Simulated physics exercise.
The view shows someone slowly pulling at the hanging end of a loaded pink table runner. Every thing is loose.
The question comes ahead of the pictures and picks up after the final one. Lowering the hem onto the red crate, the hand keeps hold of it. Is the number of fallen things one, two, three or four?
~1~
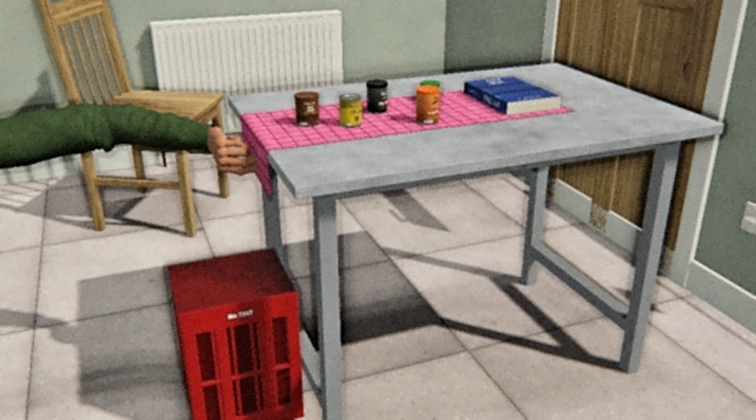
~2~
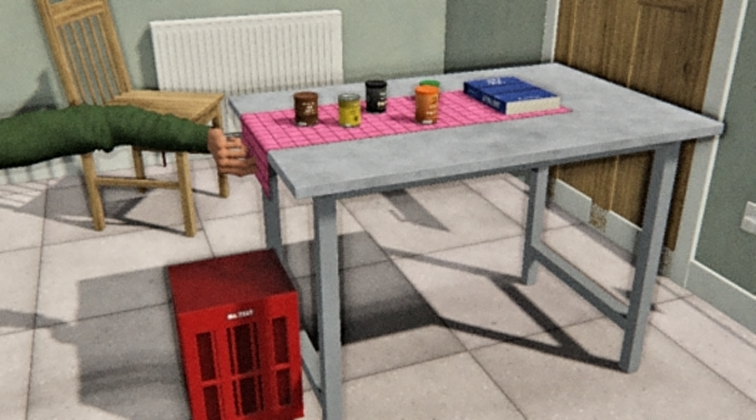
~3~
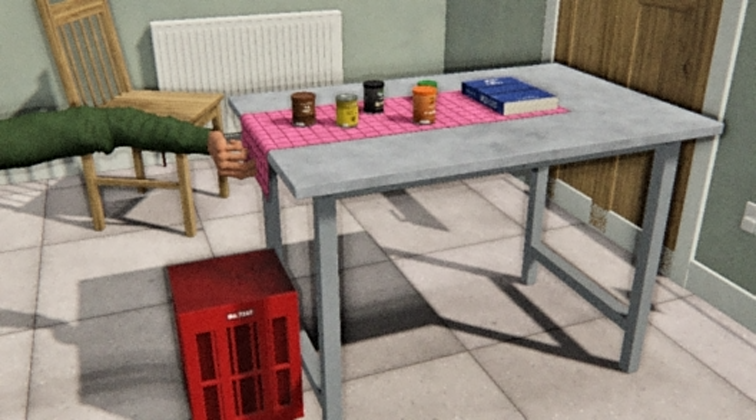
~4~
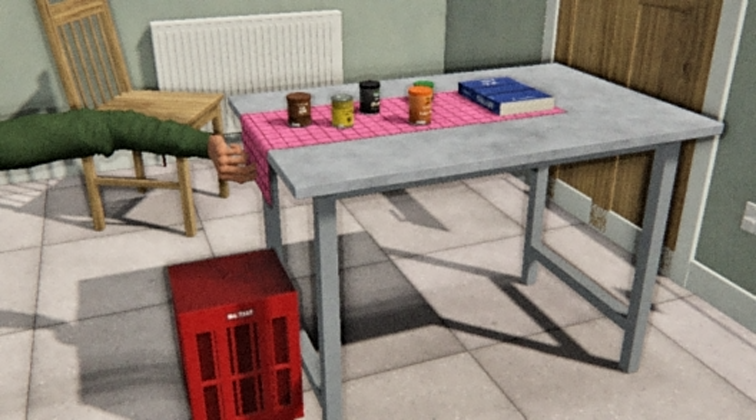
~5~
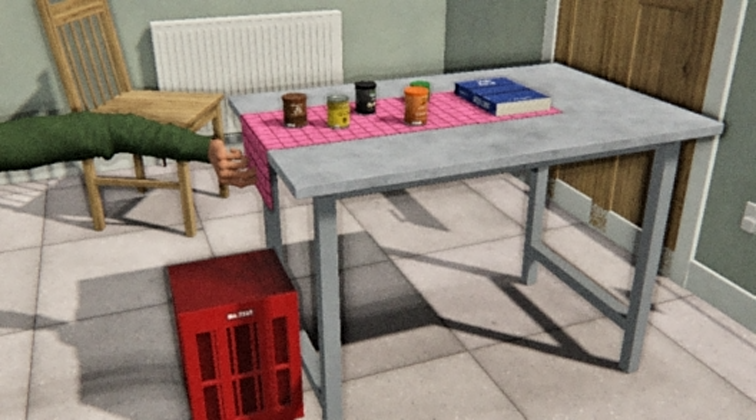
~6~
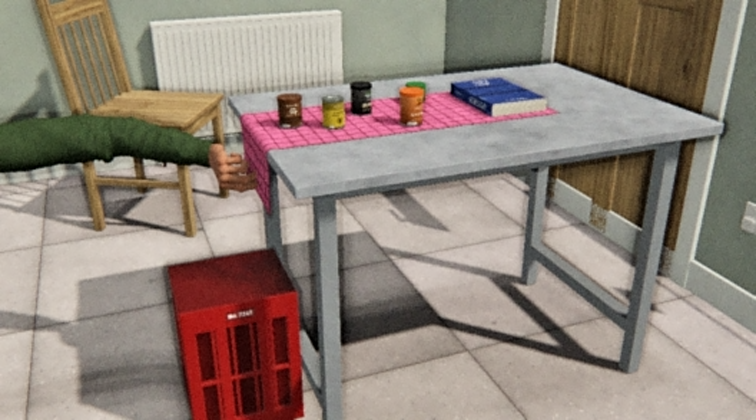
It is two.
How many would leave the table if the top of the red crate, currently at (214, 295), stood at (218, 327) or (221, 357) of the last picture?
That would be 3 and 4.
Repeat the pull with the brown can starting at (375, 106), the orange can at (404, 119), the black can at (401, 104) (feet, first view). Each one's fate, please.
You'd see the brown can hang on, the orange can hang on and the black can hang on.
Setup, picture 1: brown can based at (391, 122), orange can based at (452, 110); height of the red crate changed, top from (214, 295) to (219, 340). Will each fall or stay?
Note: Brown can lost; orange can kept on top.
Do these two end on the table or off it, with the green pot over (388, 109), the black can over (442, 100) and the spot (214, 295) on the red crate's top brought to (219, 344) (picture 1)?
Green pot: Lost; black can: Safe.
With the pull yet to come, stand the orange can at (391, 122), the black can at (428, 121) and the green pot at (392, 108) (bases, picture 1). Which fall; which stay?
Here's how it goes: The orange can makes it through, the black can makes it through, and the green pot makes it through.
Soon after, hem near (259, 239); brown can gone.
After that, hem on the crate; brown can and yellow can gone.
In the end, hem on the crate; brown can and yellow can gone. The table loses two.
